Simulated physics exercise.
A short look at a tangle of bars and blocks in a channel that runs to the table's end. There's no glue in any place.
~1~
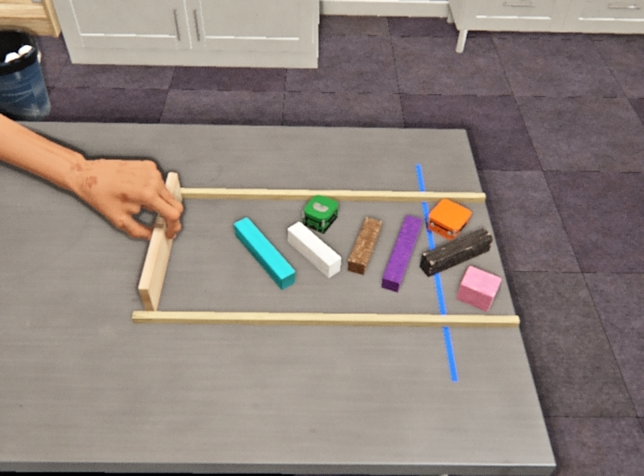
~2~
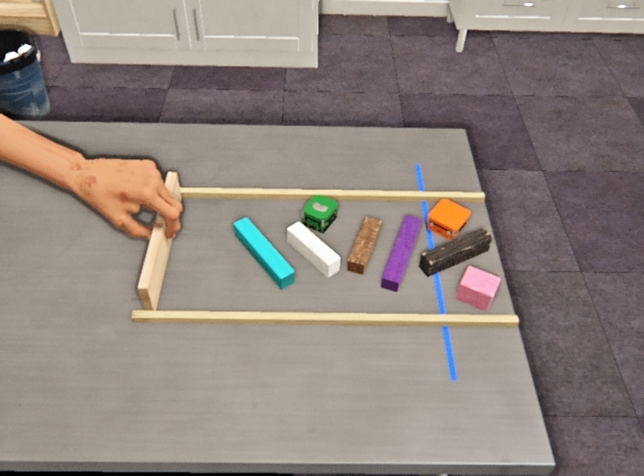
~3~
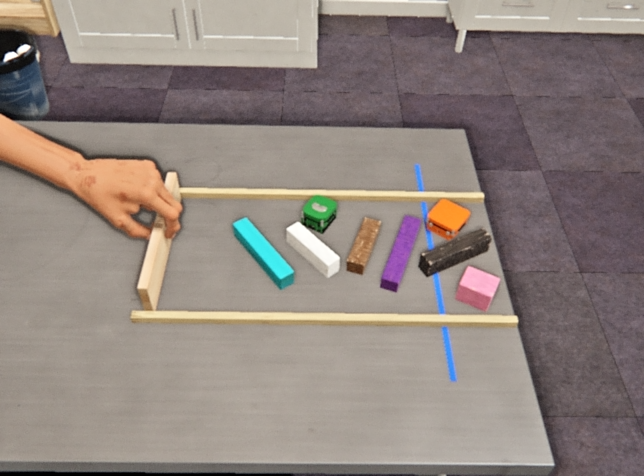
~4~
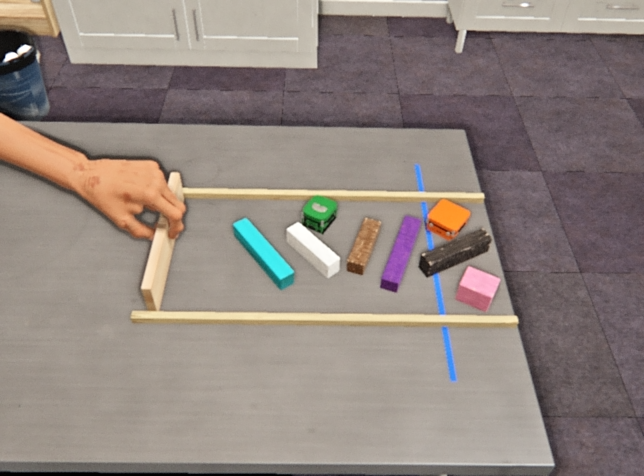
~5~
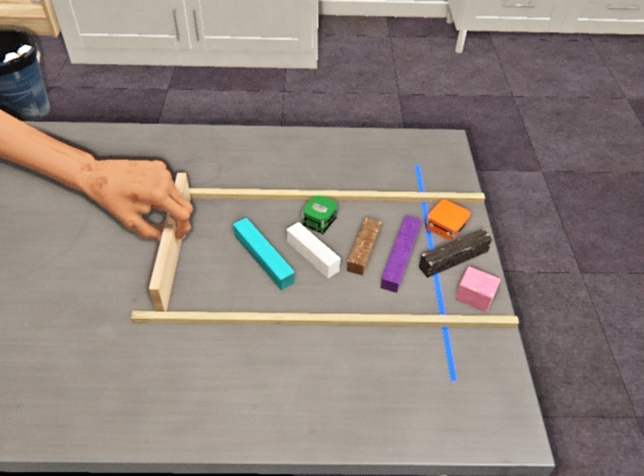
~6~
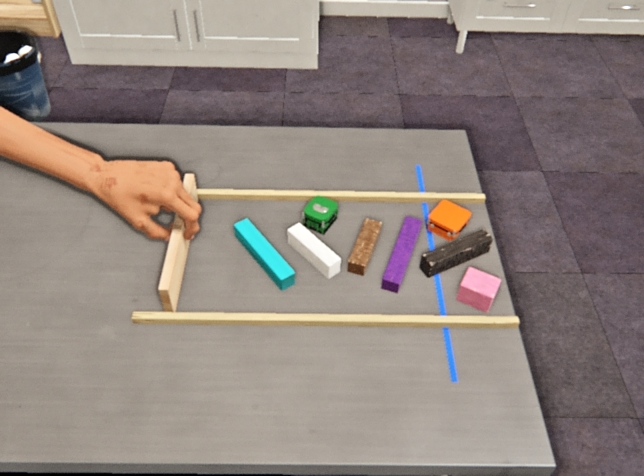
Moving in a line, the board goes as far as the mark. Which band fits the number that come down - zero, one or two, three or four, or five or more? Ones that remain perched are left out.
The band that fits is three or four.
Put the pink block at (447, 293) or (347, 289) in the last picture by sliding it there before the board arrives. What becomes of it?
For the pink block: Gone and then still there.
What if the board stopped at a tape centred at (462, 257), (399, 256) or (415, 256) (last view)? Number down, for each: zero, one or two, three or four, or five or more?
Trial 1 - 5 or more; trial 2 - none at all; trial 3 - one or two.
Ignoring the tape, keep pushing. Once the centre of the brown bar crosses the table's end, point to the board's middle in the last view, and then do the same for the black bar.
Its middle is about (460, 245) and about (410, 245).
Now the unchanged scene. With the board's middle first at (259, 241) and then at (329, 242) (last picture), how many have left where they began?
The count is 1 at the first point and 4 at the second.
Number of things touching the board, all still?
Result: 2 in all.
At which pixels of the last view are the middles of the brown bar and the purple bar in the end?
First object about (474, 249); second object about (494, 259).
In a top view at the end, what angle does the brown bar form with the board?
Roughly 0° out of line.
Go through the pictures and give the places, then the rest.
In the first frame, pink block (478, 289); black bar (456, 252); orange case (449, 220); board (163, 239); tape (434, 256).
In the second frame, black bar (456, 252); purple bar (402, 252).
In the third frame, orange case (447, 220); green case (319, 214).
In the fourth frame, pink block (477, 289); turquoise stick (263, 253).
In the fifth frame, black bar (456, 253); board (172, 239).
In the sixth frame, pink block (478, 290); black bar (456, 253); orange case (448, 221); board (181, 240); tape (433, 256).
Early on, none off yet; pink block at rest near (478, 290); black bar at rest near (456, 253); orange case at rest near (448, 221).
A while later, none off yet; pink block travelled a little near (491, 291); black bar travelled a little near (495, 249); orange case travelled about its own width near (477, 220).
Finally, the number that fall off is three or four; lost, orange case, black bar and pink block.
